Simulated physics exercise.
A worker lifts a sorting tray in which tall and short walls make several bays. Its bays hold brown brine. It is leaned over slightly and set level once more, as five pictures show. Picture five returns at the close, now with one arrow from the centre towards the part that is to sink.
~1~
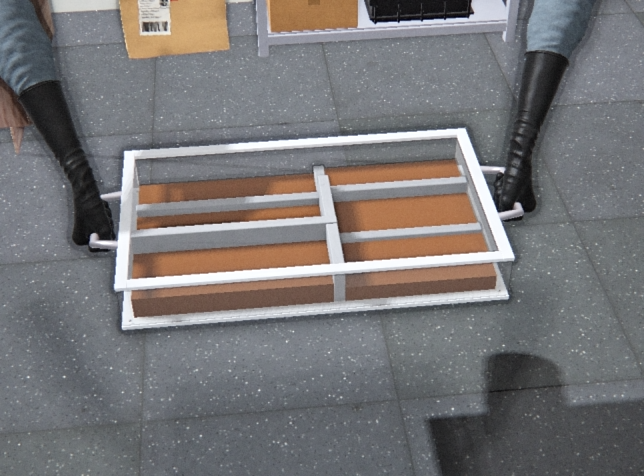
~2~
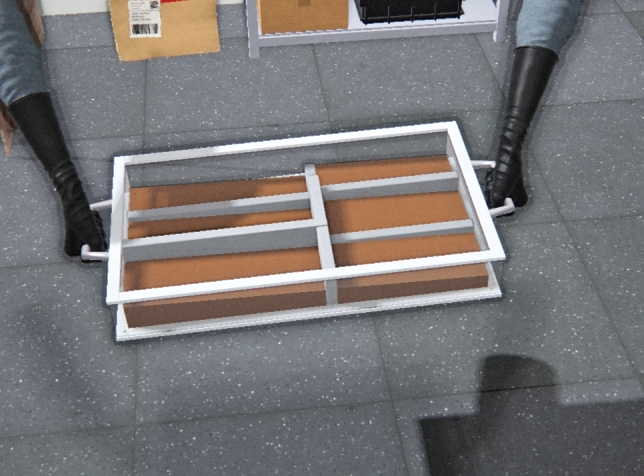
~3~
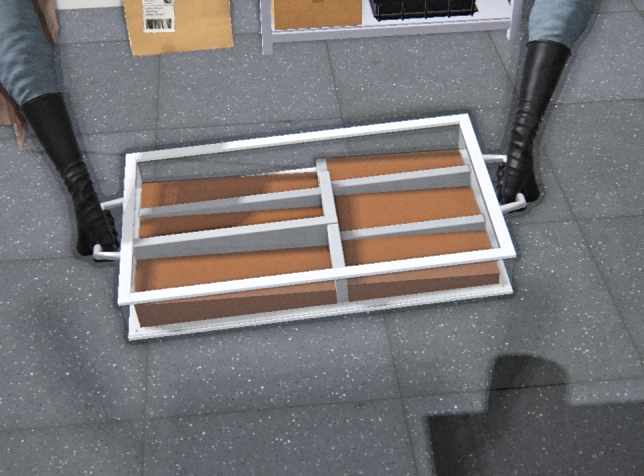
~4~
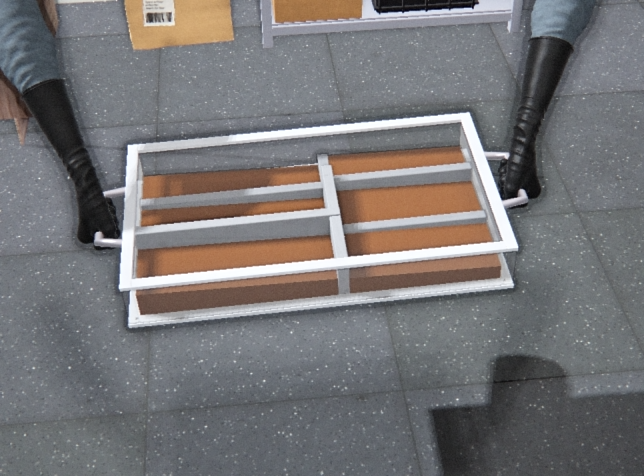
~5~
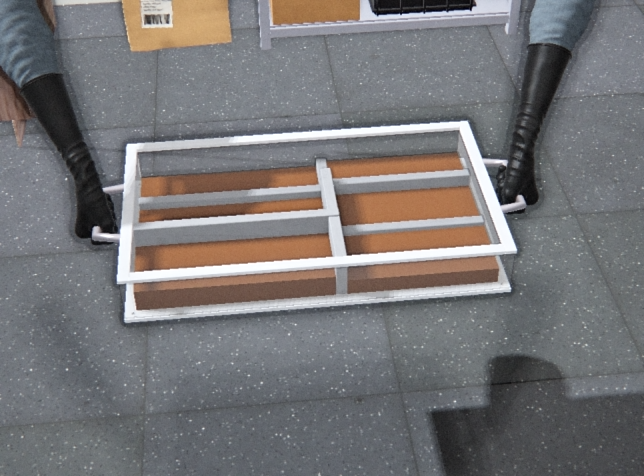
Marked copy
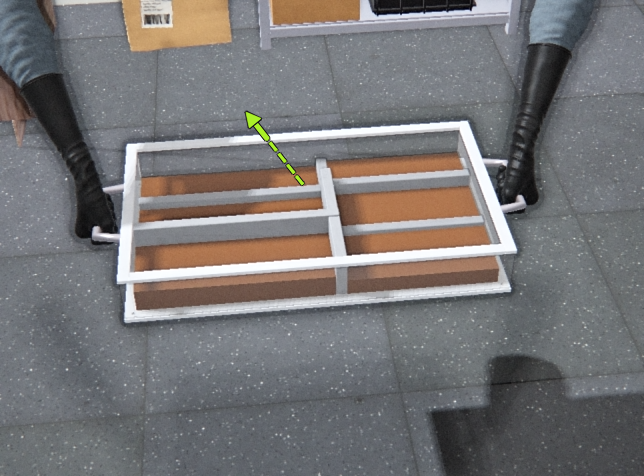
Black-gloved hands holding a white-framed, divided tray of brown liquid above a grey tiled floor, tilting it slightly and levelling it again.
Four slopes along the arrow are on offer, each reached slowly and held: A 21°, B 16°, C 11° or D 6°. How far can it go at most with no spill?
I would pick tilt B.
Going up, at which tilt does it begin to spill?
A it is.
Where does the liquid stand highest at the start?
It is the front left one.
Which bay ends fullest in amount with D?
That is the front left bay.
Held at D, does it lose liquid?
No, that is safe.
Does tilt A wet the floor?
Yes, it does.
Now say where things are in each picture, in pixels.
In the first frame, the tray is level; deepest in the front left bay, at (235, 267), shallowest in the back left.
In the second frame, tipped about 3° down to the front left; no wall is crossed.
In the third frame, tipped about 5° down to the front left; liquid runs over the wall between the back left and back right bays.
In the fourth frame, tipped about 3° down to the front left; no wall is crossed.
In the fifth frame, the tray is level; deepest in the front left bay, at (237, 259), shallowest in the back left.
The arrow ends at (249, 116).
For tilt A, about 6 % goes over the rim.
For tilt B, nothing spills; the front left bay holds the most.
For tilt C, nothing spills; the front left bay holds the most.
For tilt D, nothing spills; the front left bay holds the most.
